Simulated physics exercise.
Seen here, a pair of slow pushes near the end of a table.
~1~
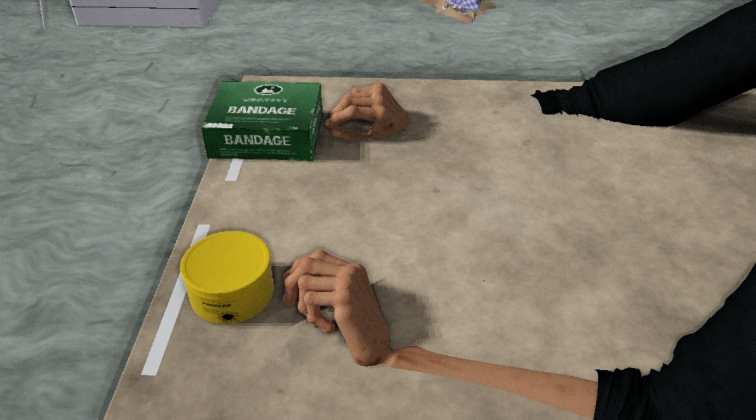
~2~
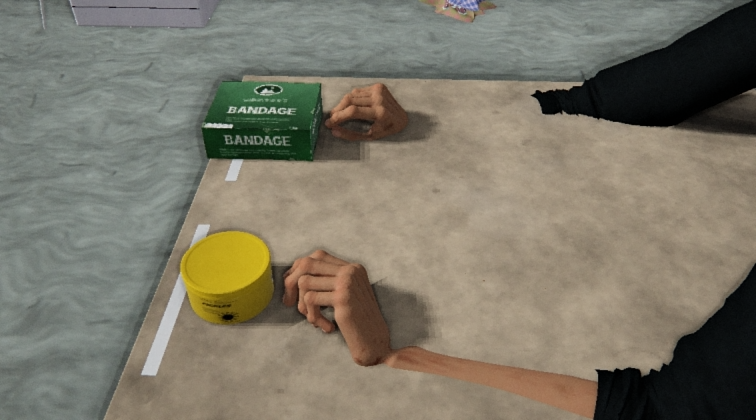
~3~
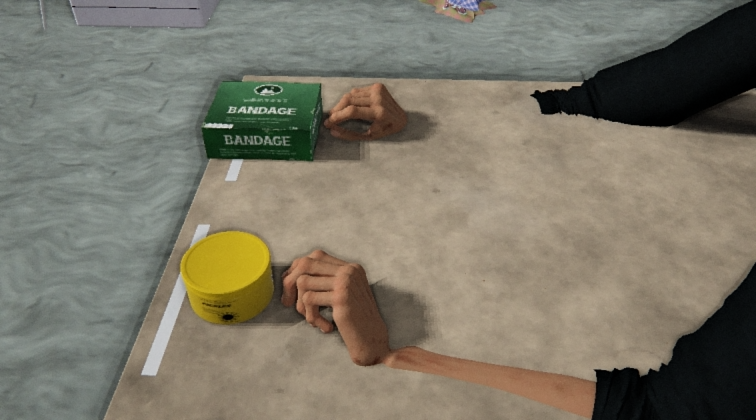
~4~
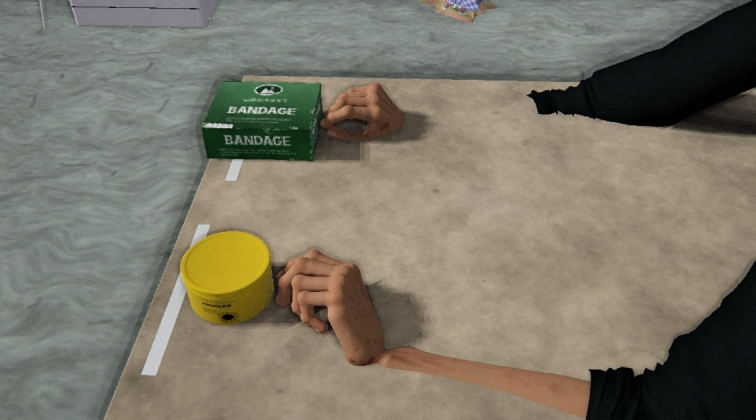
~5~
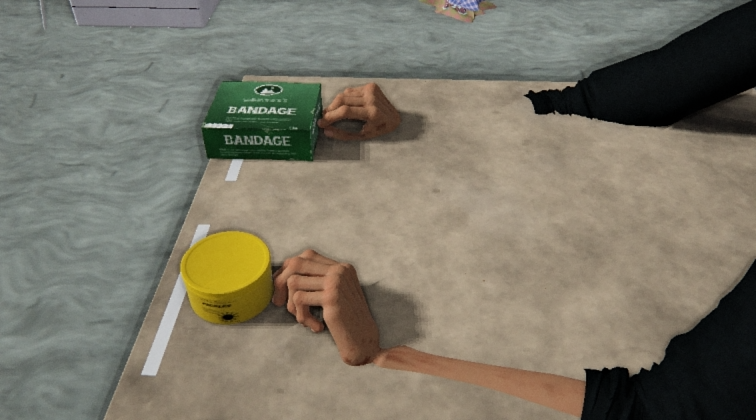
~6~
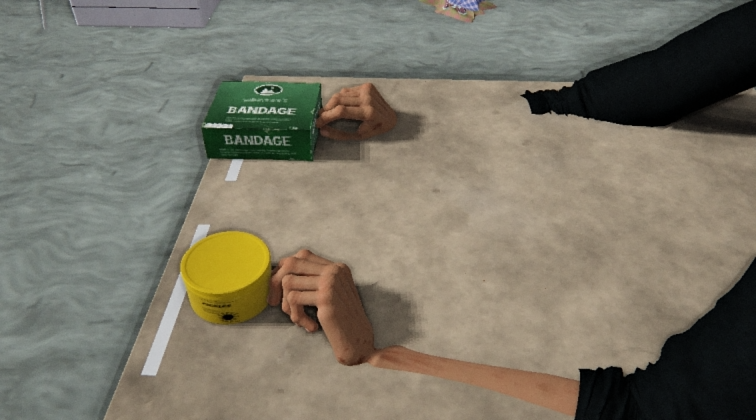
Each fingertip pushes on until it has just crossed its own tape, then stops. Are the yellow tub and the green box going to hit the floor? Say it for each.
In the end the yellow tub drops to the floor, the green box drops to the floor.
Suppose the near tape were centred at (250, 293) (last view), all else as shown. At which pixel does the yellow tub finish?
Near (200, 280).
Then, 2.10 s past the last view, yellow tub leaning 45° off how it started near (115, 297); green box in the air near (218, 343).
Finally, the yellow tub goes over the edge; the green box goes over the edge.
